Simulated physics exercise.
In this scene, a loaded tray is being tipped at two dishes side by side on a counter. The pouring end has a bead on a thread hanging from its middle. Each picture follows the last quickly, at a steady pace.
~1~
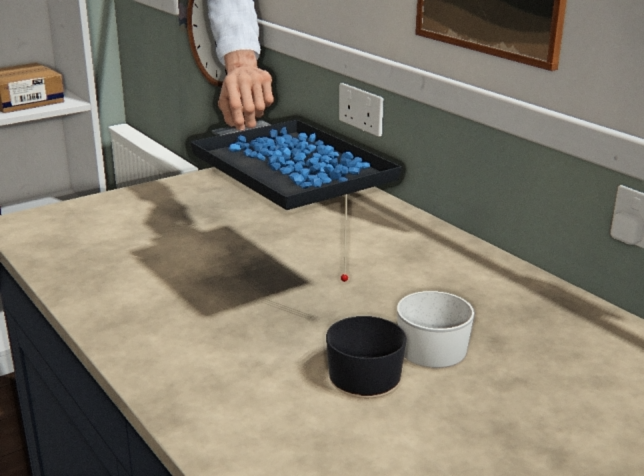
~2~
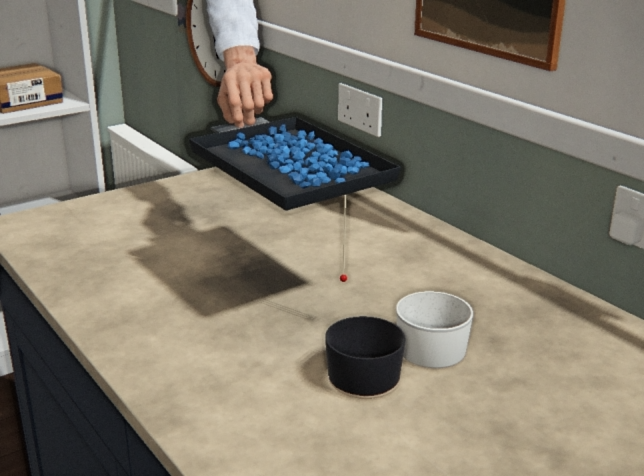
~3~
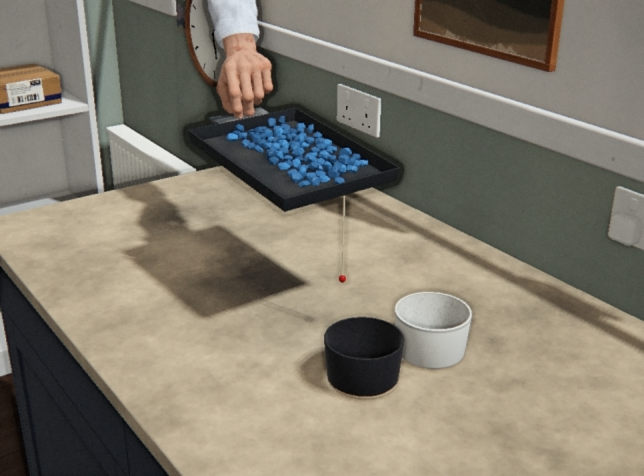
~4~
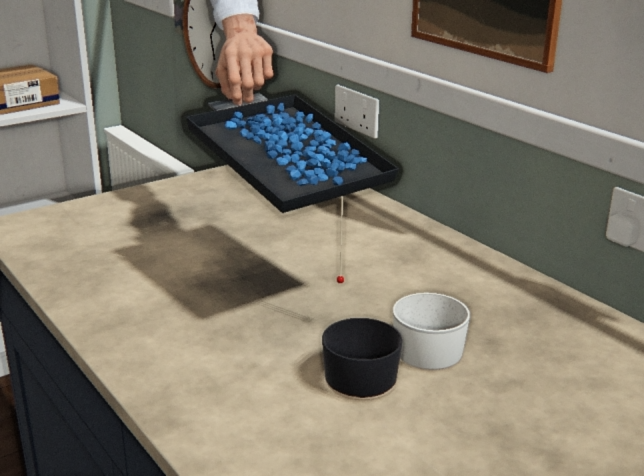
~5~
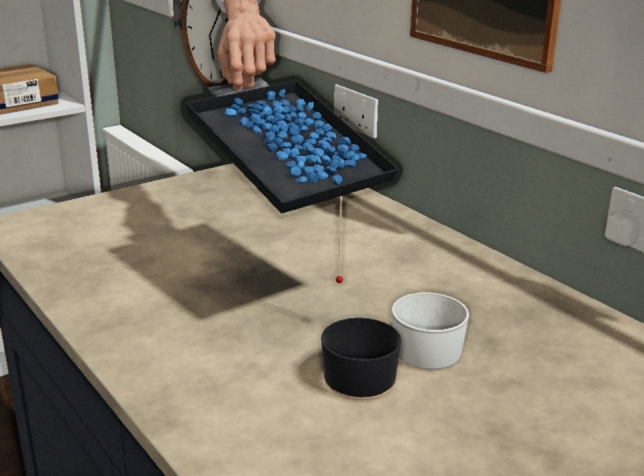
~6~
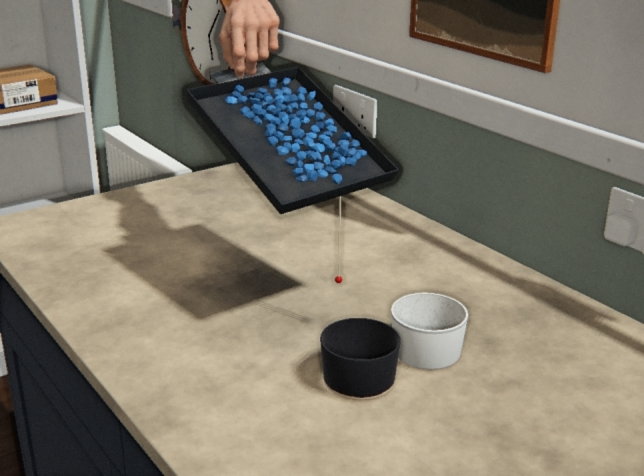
A dark tray of bright blue stones is held by a hand at its far end above a beige counter, seen from a raised angle in a room with grey-green walls. Below it, a red bead hangs on a thread, with a black dish and a white dish to its right nearer the viewer. The hand lifts, gradually tilting the tray, and the stones shift slightly as the view drifts very slightly.
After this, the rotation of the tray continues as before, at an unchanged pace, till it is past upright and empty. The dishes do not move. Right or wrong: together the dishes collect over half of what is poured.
Wrong.
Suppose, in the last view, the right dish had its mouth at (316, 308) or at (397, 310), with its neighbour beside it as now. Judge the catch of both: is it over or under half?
The dishes end up with the lesser share in the first try and the greater share in the second.
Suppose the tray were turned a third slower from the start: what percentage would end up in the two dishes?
Share: Roughly 20%.
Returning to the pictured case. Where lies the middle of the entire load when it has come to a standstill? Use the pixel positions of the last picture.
Once nothing moves, the middle sits near (364, 357).
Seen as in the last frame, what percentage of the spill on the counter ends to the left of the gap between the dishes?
Reading: Around 90 %.
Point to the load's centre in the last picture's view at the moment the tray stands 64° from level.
The load is centred near (340, 169).
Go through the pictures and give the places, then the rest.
In the first frame, corners of the pouring end near (287, 195) and (398, 166), level; middle of the load near (299, 160), aquarium stones; left dish near (391, 372); right dish near (460, 343); bead on its thread near (344, 278).
In the second frame, corners of the pouring end near (286, 196) and (398, 167), level; middle of the load near (298, 159).
In the third frame, corners of the pouring end near (285, 197) and (397, 167), tipped barely, level across its low end; middle of the load near (297, 155).
In the fourth frame, corners of the pouring end near (284, 200) and (396, 168), tipped a little, level across its low end; middle of the load near (296, 148).
In the fifth frame, corners of the pouring end near (283, 201) and (396, 168), tipped clearly, level across its low end; middle of the load near (296, 141).
In the sixth frame, corners of the pouring end near (283, 203) and (396, 169), tipped clearly, level across its low end; middle of the load near (297, 134), a little on the move; left dish near (385, 374); right dish near (454, 344).
Shortly afterwards, tray tipped steeply; all but a few on the tray; only a few in the air.
Next, tray tipped past a quarter turn; near a quarter on the tray; a little in the left dish; a little in the right dish; near a third outside both; a little in the air.
Some moments later, tray tipped past a quarter turn; a little in the left dish; near a quarter in the right dish; near two thirds outside both; only a few in the air.
In the end, tray tipped past a quarter turn; a little in the left dish; near a quarter in the right dish; near two thirds outside both.
